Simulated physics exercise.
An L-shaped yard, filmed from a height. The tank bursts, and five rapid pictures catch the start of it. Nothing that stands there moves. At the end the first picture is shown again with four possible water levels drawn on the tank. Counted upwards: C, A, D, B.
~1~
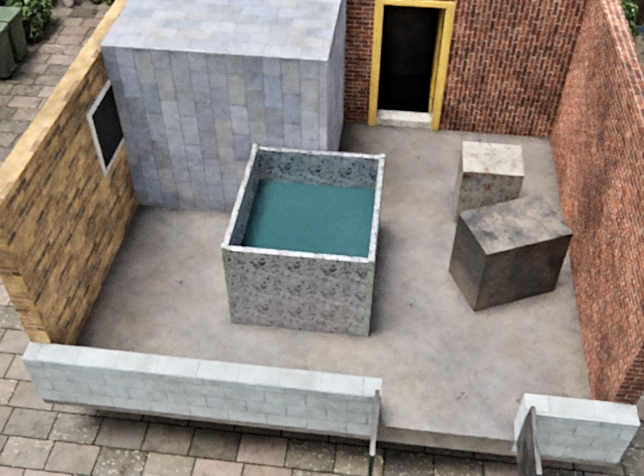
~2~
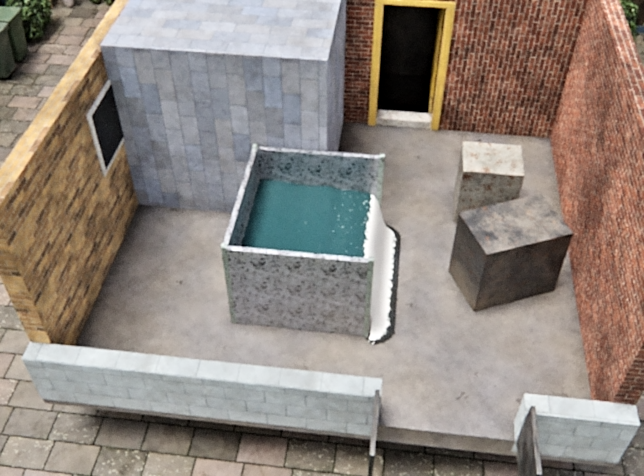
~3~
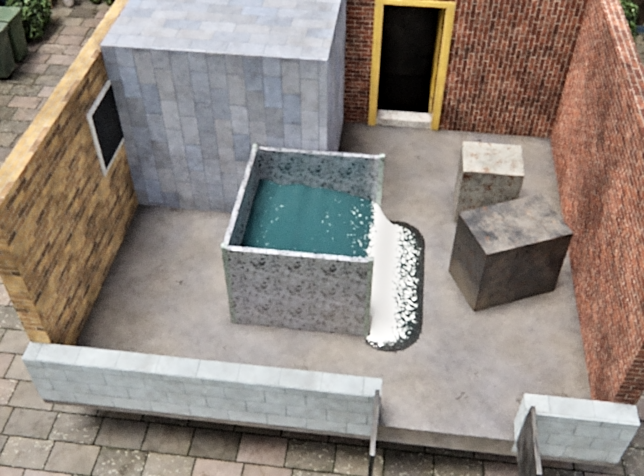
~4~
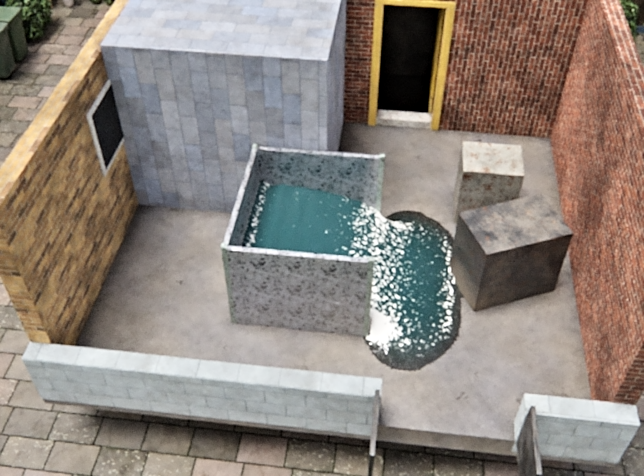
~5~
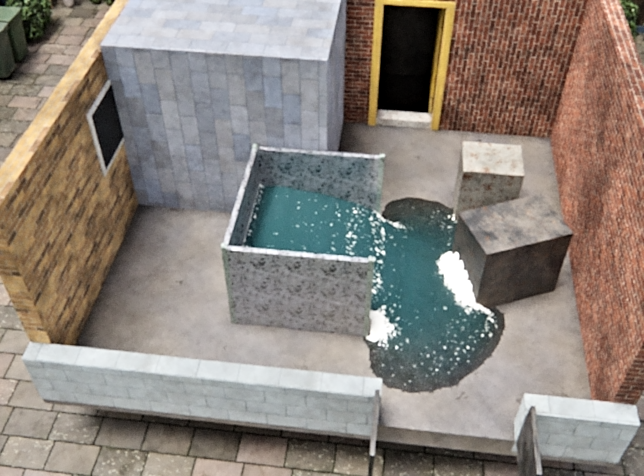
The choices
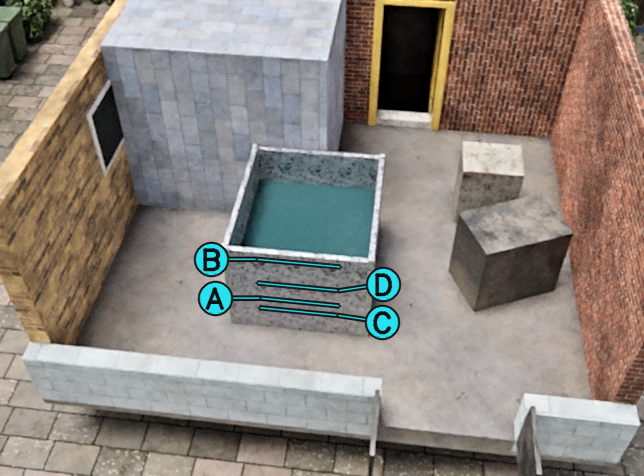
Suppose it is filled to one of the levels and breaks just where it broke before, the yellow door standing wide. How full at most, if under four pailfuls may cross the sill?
Take D.
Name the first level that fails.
B it is.
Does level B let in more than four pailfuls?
Yes, that goes wrong.
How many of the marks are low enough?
Three.
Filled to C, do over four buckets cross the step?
No, that is safe.
On the marked copy, A at (298, 301); B at (297, 263); C at (299, 311); D at (298, 286); from the bottom up C, A, D, B.
For level A, nothing gets over.
For level B, about 7 bucketfuls get in.
For level C, nothing gets over.
For level D, a splash gets over, under a bucket.
